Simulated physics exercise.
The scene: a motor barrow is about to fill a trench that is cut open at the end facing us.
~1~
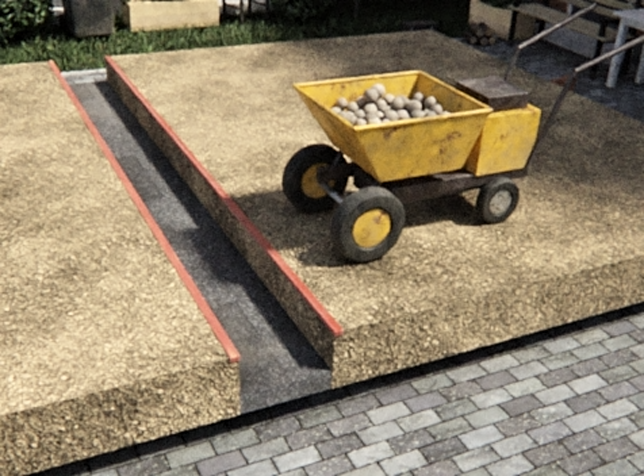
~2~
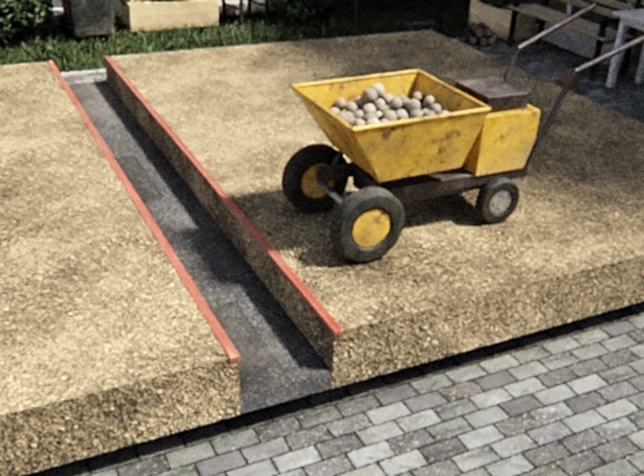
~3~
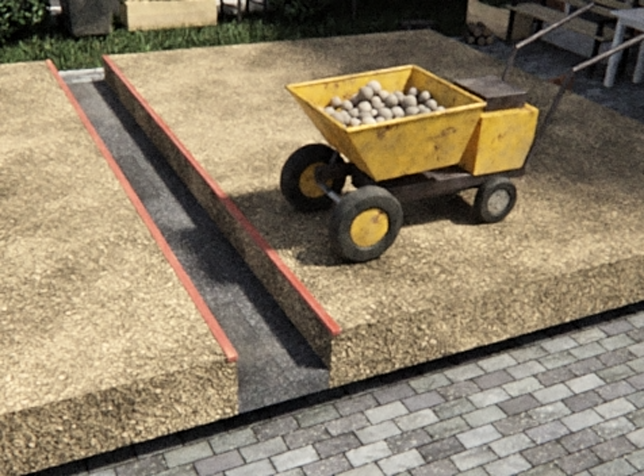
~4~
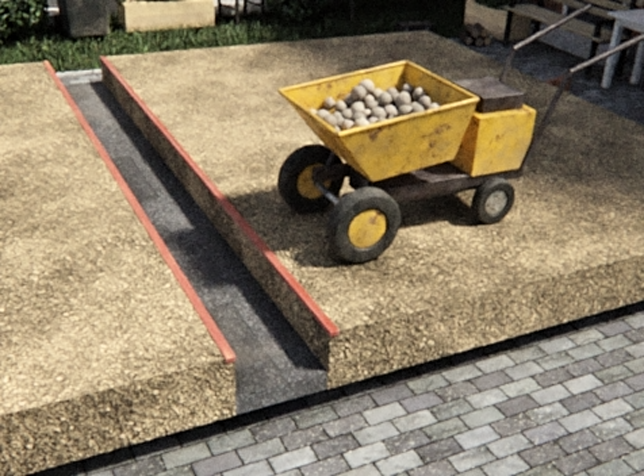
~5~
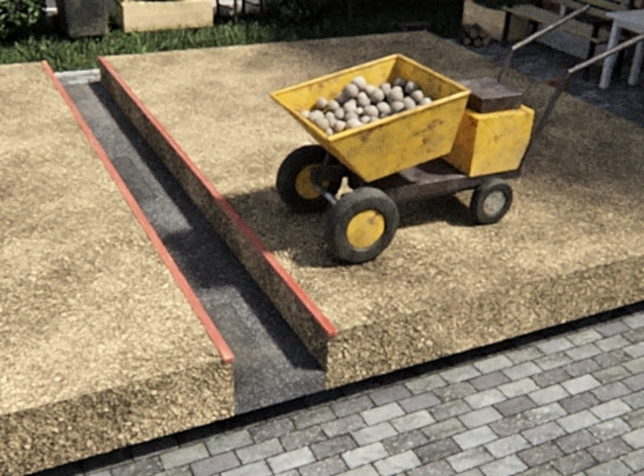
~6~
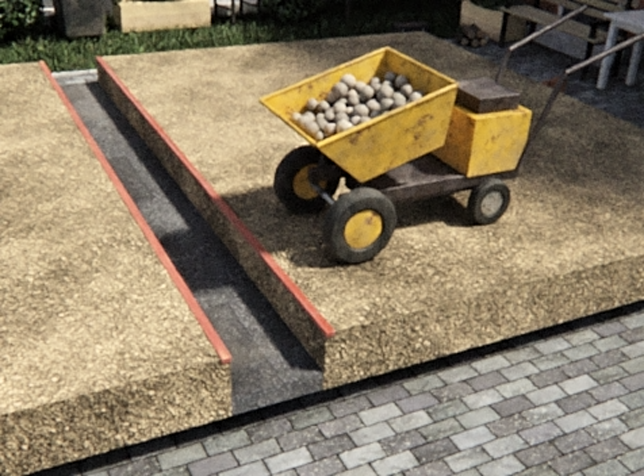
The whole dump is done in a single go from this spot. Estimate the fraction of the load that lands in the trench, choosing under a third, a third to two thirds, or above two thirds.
The trench receives above two thirds of the load.
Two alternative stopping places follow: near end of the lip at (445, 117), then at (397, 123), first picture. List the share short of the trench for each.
The first stop gives 50 per cent; the second gives 10 per cent.
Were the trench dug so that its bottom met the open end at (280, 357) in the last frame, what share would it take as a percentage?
Roughly 80 in a hundred.
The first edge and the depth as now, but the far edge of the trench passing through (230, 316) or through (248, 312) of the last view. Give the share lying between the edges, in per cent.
Roughly 70 % and 50 %.
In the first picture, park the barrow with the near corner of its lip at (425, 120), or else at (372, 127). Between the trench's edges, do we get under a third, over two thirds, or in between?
In the first case in the middle band, in the second case above two thirds.
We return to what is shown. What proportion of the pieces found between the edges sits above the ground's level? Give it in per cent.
The answer is close to 0 per cent.
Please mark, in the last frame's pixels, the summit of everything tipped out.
The peak rests near (168, 261).
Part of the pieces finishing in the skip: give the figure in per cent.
My estimate is about 0 per cent.
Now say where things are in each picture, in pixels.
In the first frame, lip of the skip at (354, 129), level; top of the load at (402, 118), river pebbles; first edge of the trench at (311, 298); far edge at (212, 320), the trench over half as wide as the skip, and about half as deep as wide.
In the second frame, lip of the skip at (352, 130), level; top of the load at (401, 117).
In the third frame, lip of the skip at (346, 131), tipped barely; top of the load at (396, 115).
In the fourth frame, lip of the skip at (338, 135), tipped a little; top of the load at (390, 113).
In the fifth frame, lip of the skip at (328, 140), tipped a little; top of the load at (395, 99).
In the sixth frame, lip of the skip at (317, 146), tipped clearly; top of the load at (398, 100); first edge of the trench at (303, 299); far edge at (204, 322).
Soon, skip tipped steeply; all in the skip.
A while on, skip tipped right over; most in the skip; a small part in or heaped over the trench; a stray few falling.
Towards the end, skip tipped right over; a small part in the skip; most in or heaped over the trench; a stray few beyond it.
Finally, skip tipped right over; nearly all in or heaped over the trench; a stray few beyond it.
